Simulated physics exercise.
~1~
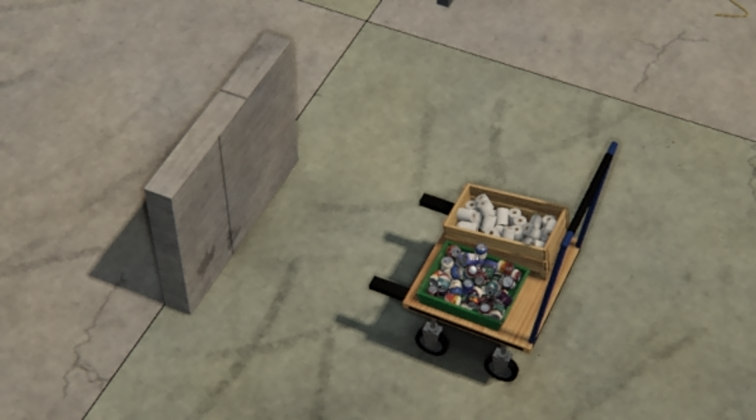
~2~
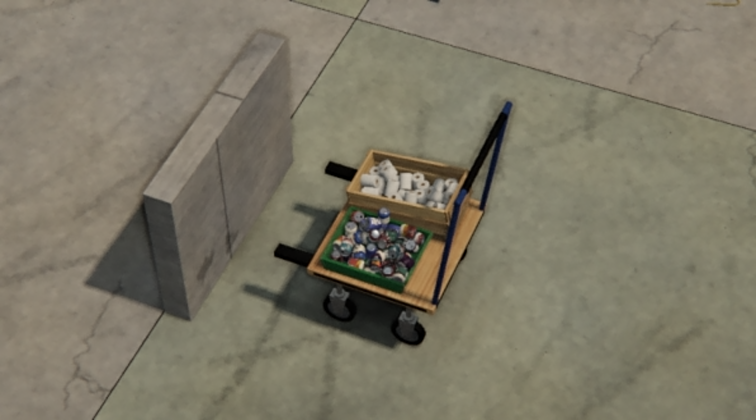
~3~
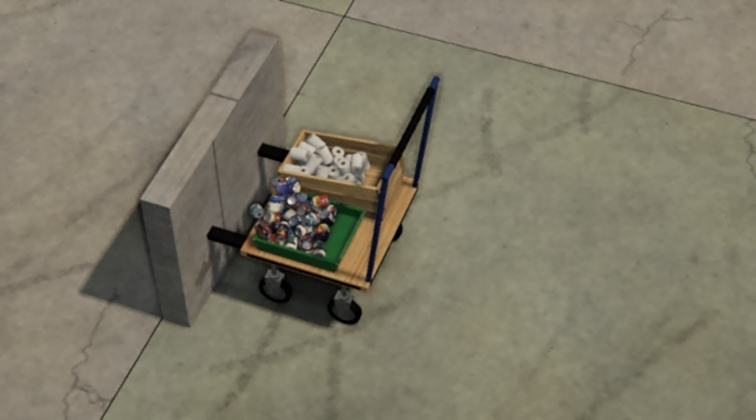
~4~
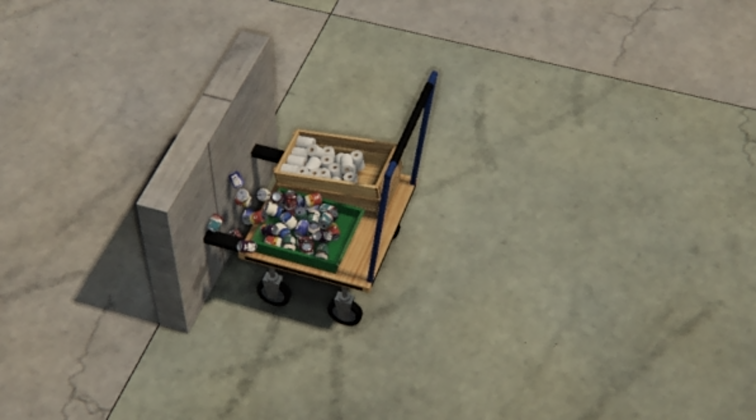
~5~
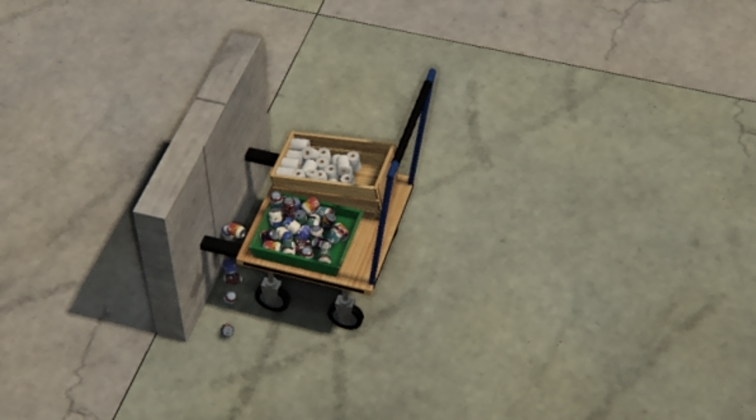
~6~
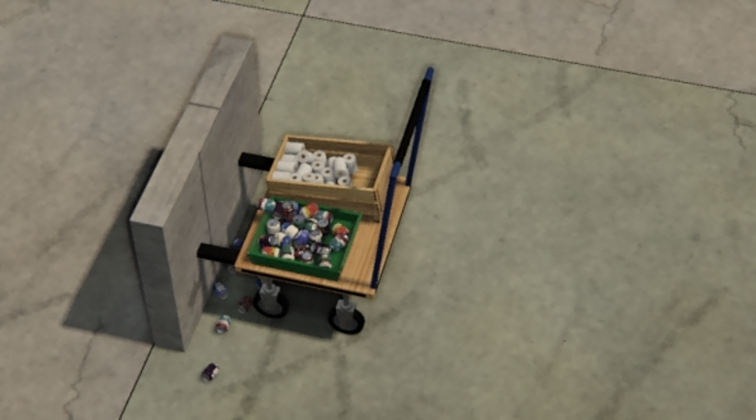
Concrete floor with a cart rolling left into a wall, cans spilling from its green box while paper rolls stay aboard.
